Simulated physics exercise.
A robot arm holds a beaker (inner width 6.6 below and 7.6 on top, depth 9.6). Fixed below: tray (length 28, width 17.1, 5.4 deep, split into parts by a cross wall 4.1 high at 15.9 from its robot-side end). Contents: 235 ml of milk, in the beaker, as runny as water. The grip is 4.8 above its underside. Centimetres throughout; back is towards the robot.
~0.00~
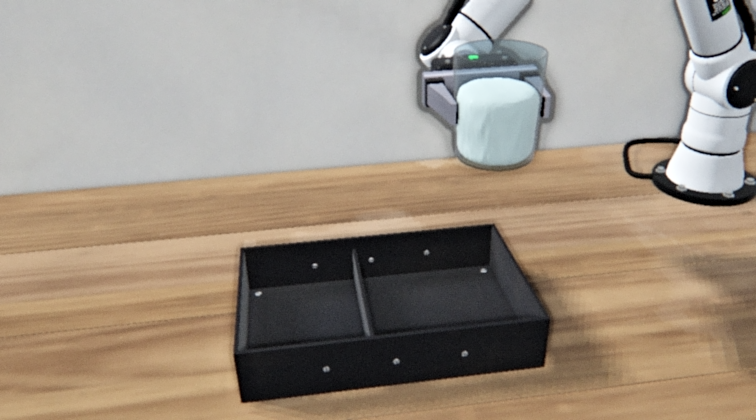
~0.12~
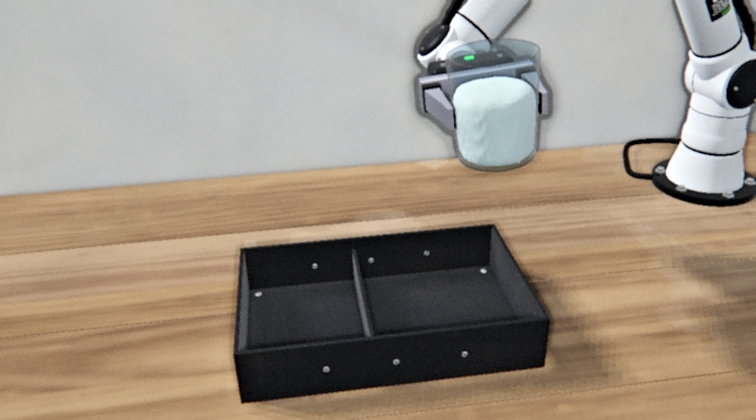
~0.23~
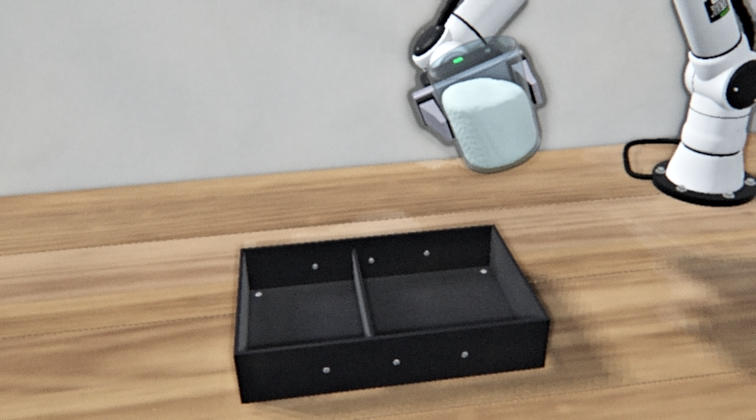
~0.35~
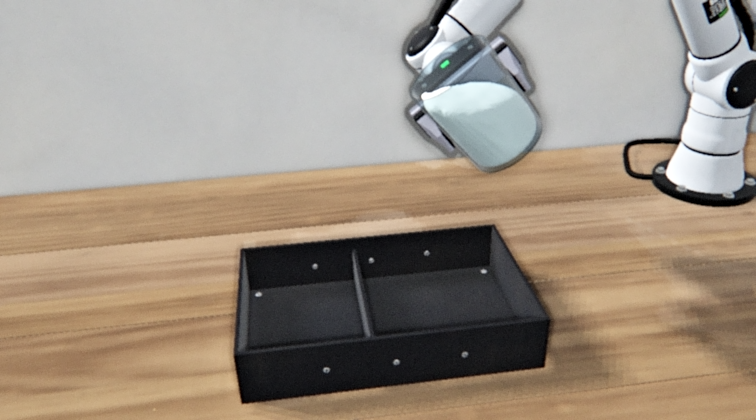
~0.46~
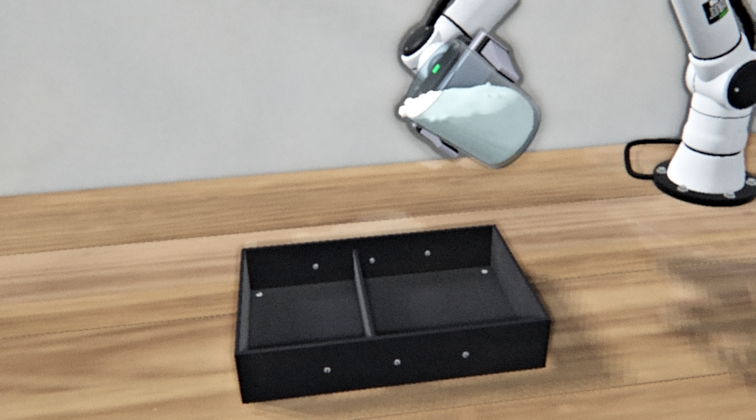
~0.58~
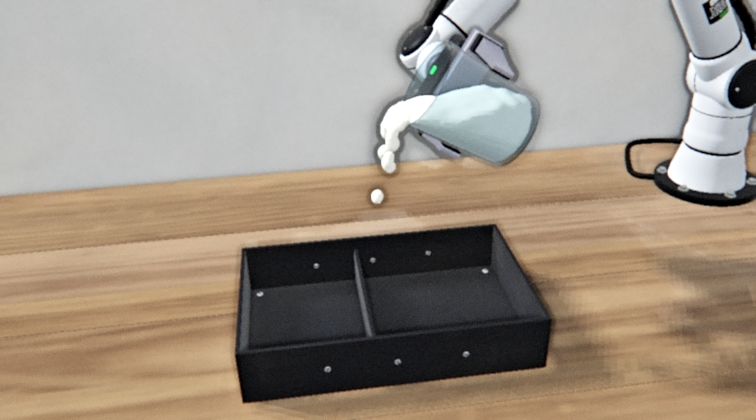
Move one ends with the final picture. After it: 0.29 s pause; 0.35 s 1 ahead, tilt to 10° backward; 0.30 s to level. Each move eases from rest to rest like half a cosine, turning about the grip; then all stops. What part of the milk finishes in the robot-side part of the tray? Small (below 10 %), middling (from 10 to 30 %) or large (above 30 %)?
A small share, below 10 %, ends in the robot-side part of the tray.
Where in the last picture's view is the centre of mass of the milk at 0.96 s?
Near (451, 153).
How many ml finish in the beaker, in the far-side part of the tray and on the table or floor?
About 200, 25, 0 ml.
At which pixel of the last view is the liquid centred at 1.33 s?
Near (437, 162).
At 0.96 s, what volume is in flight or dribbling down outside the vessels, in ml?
Some 5 ml.
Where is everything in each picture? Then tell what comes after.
In the first picture, beaker middle at (497, 107), level; upper third of the milk around (498, 98), from x 460 to 535, top at y 80; 235 ml in the beaker.
In the second picture, beaker middle at (495, 107), tilted 6° forward; upper third of the milk around (496, 98), from x 455 to 535, top at y 80.
In the third picture, beaker middle at (488, 108), tilted 20° forward; upper third of the milk around (485, 99), from x 445 to 535, top at y 80.
In the fourth picture, beaker middle at (480, 109), tilted 38° forward; upper third of the milk around (475, 101), from x 425 to 535, top at y 85.
In the fifth picture, beaker middle at (475, 109), tilted 52° forward; upper third of the milk around (470, 104), from x 405 to 535, top at y 85.
In the sixth picture, beaker middle at (473, 109), tilted 58° forward; upper third of the milk around (469, 106), from x 375 to 530, top at y 85; 230 ml in the beaker, 10 ml in the air or running down outside.
After 0.96 s, tilted 48° forward, liquid up to 24 above the table; 200 ml in the beaker, 25 ml in the far-side part, 5 ml in the robot-side part, 5 ml in the air or running down outside.
After 1.33 s, tilted 7° backward, liquid up to 24 above the table; 200 ml in the beaker, 25 ml in the far-side part, 10 ml in the robot-side part.
After 1.72 s, level, liquid up to 24 above the table; 200 ml in the beaker, 25 ml in the far-side part, 10 ml in the robot-side part.
After 2.52 s, level, liquid up to 24 above the table; 200 ml in the beaker, 25 ml in the far-side part, 10 ml in the robot-side part.
At rest, 200 ml in the beaker, 25 ml in the far-side part, 10 ml in the robot-side part. That is 4 % in the robot-side part of the tray.
